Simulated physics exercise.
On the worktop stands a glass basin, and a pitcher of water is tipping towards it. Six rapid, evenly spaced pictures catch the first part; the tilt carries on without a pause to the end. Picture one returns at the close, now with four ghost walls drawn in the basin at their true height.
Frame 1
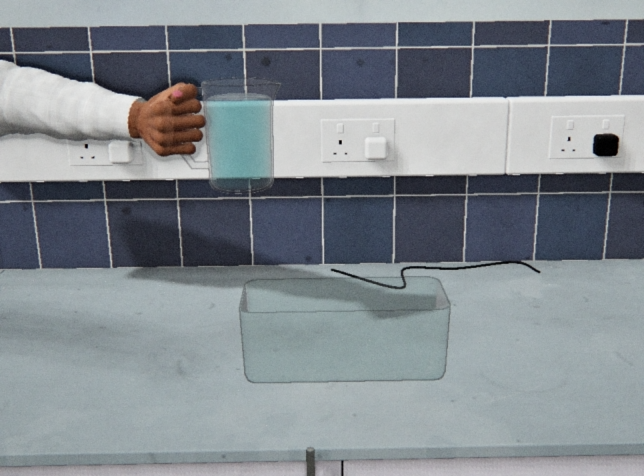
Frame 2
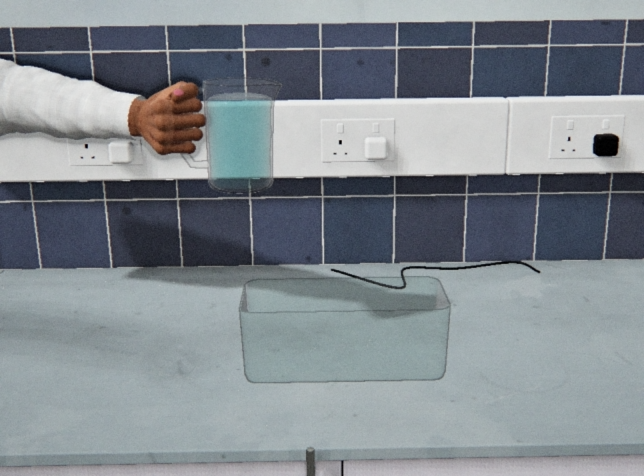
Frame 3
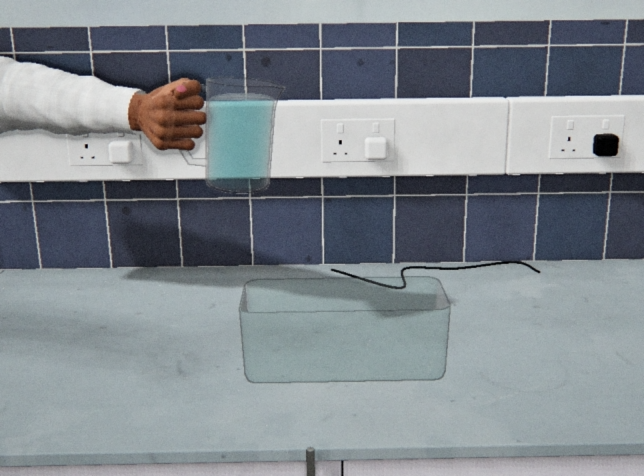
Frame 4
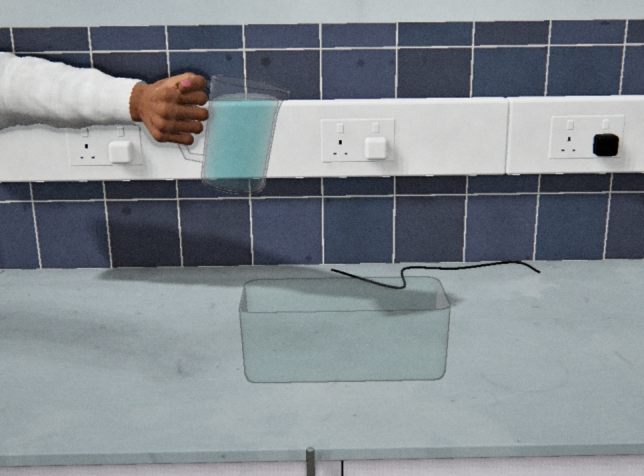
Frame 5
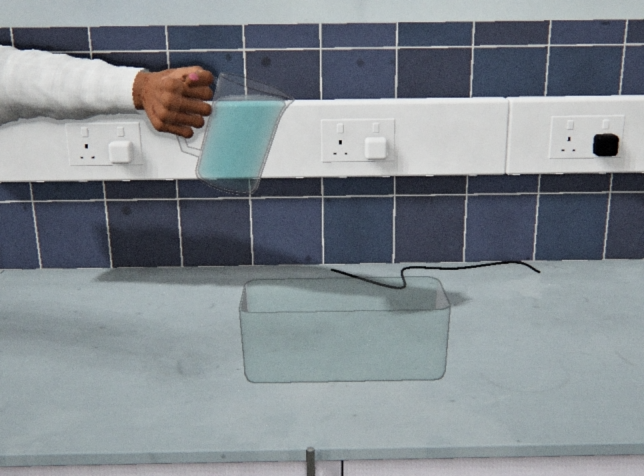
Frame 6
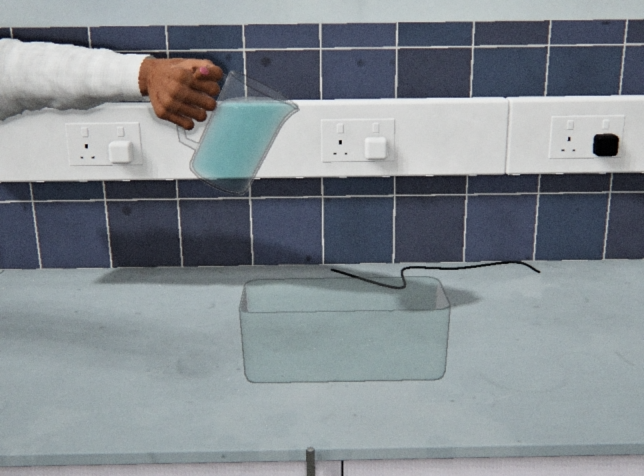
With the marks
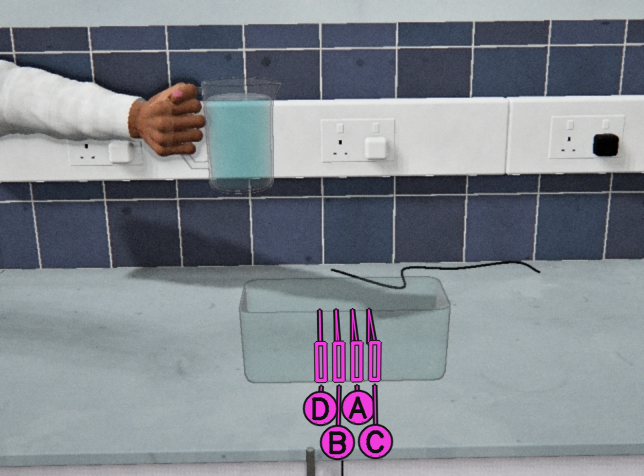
A hand holds a pitcher of blue water upright, then tilts it rightward above a glass basin.
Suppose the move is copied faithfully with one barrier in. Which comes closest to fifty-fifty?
Best: C.
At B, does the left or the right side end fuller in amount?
More ends on the right.
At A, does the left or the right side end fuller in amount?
The right one.
On the marked copy, A at (357, 385); B at (339, 386); C at (374, 385); D at (321, 386).
If A is chosen, about 7 % ends left of the wall and 91 % right of it.
If B is chosen, about 3 % ends left of the wall and 95 % right of it.
If C is chosen, about 52 % ends left of the wall and 46 % right of it.
If D is chosen, about 4 % ends left of the wall and 94 % right of it; 3 % is lost outside.
